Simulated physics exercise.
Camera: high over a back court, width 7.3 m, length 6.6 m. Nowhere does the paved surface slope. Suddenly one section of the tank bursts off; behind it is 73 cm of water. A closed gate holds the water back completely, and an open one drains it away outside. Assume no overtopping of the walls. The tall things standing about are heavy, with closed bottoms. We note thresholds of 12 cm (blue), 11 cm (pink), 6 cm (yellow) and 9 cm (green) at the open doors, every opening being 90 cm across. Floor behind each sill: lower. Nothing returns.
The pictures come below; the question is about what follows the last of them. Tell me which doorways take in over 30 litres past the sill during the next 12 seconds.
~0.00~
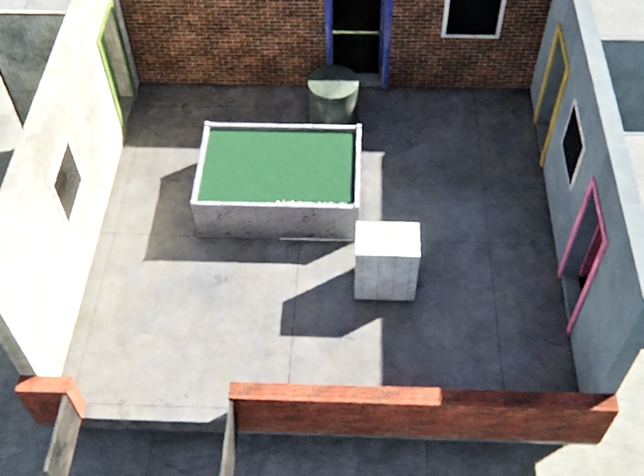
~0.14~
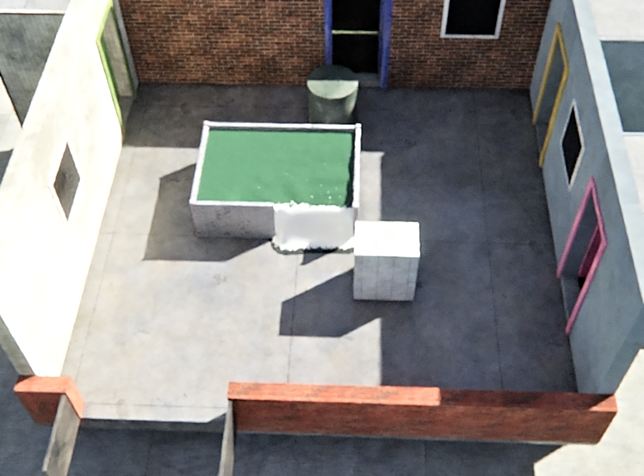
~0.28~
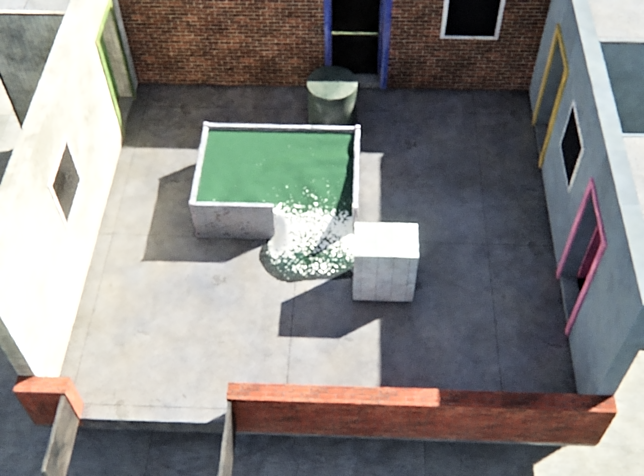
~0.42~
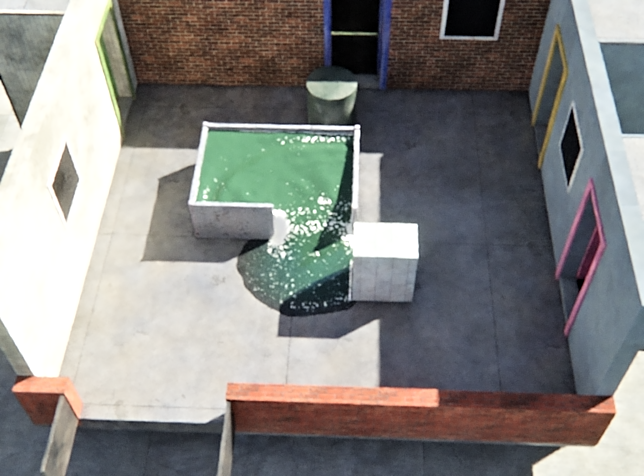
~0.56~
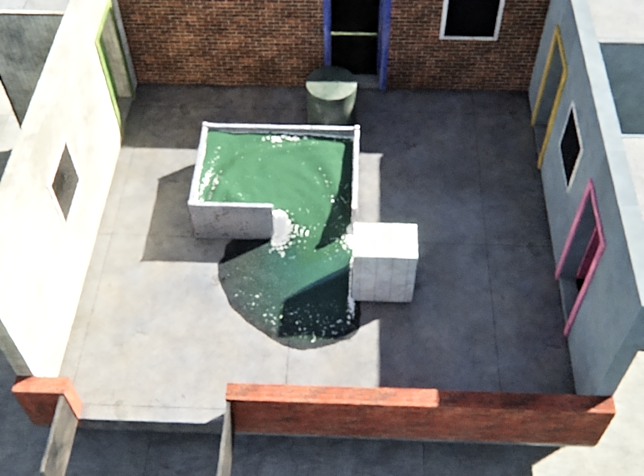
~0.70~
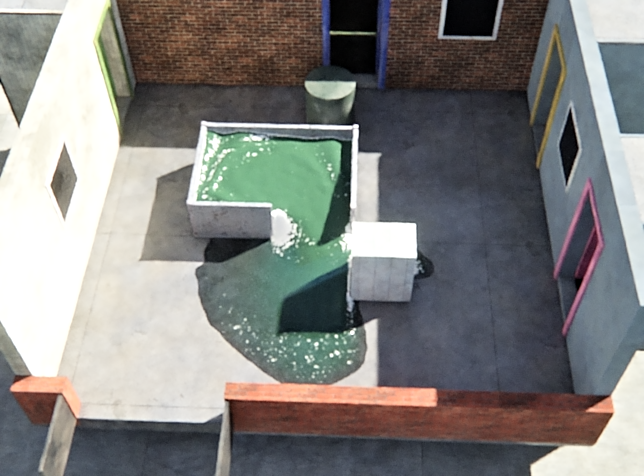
Within those 12 seconds, the blue door takes in no more than that; the pink door takes in no more than that; the yellow door takes in no more than that; the green door takes in no more than that.
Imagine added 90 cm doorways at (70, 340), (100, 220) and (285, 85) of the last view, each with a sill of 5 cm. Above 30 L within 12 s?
Well, the first is on the high side, the second is on the low side, and the third is on the low side.
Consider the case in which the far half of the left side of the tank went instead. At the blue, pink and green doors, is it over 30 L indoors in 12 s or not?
Then: Blue short of it, pink short of it, green beyond it.
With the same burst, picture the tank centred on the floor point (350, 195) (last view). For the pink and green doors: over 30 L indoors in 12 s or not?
Well, pink ends up beyond the mark and green ends up inside the mark.
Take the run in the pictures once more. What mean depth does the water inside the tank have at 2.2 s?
37 cm.
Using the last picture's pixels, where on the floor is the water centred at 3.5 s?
At roughly (317, 280).
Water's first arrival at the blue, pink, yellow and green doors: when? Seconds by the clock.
Blue: 6.5 s; pink: 2.0 s; yellow: 2.8 s; green: 6.0 s.
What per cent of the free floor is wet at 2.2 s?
Roughly 35 % of the floor.
After 1.4 s water covers 25 % of the floor and is deepest (42 cm) near (352, 263); blue door not reached, pink door not reached, yellow door not reached, green door not reached.
After 2.2 s water covers 35 % of the floor and is deepest (36 cm) near (296, 397); blue door not reached, pink door 6 cm at the sill, 0 L in, yellow door not reached, green door not reached.
After 3.5 s water covers 45 % of the floor and is deepest (25 cm) near (270, 408); blue door not reached, pink door 15 cm at the sill, 1 L in, yellow door 4 cm at the sill, 0 L in, green door not reached.
After 7.0 s water covers 85 % of the floor and is deepest (12 cm) near (270, 408); blue door 1 cm at the sill, 0 L in, pink door 8 cm at the sill, 5 L in, yellow door 5 cm at the sill, 0 L in, green door 2 cm at the sill, 0 L in.
After 12.0 s water covers 100 % of the floor and is deepest (9 cm) near (356, 118); blue door 8 cm at the sill, 0 L in, pink door 4 cm at the sill, 6 L in, yellow door 7 cm at the sill, 5 L in, green door 7 cm at the sill, 0 L in.
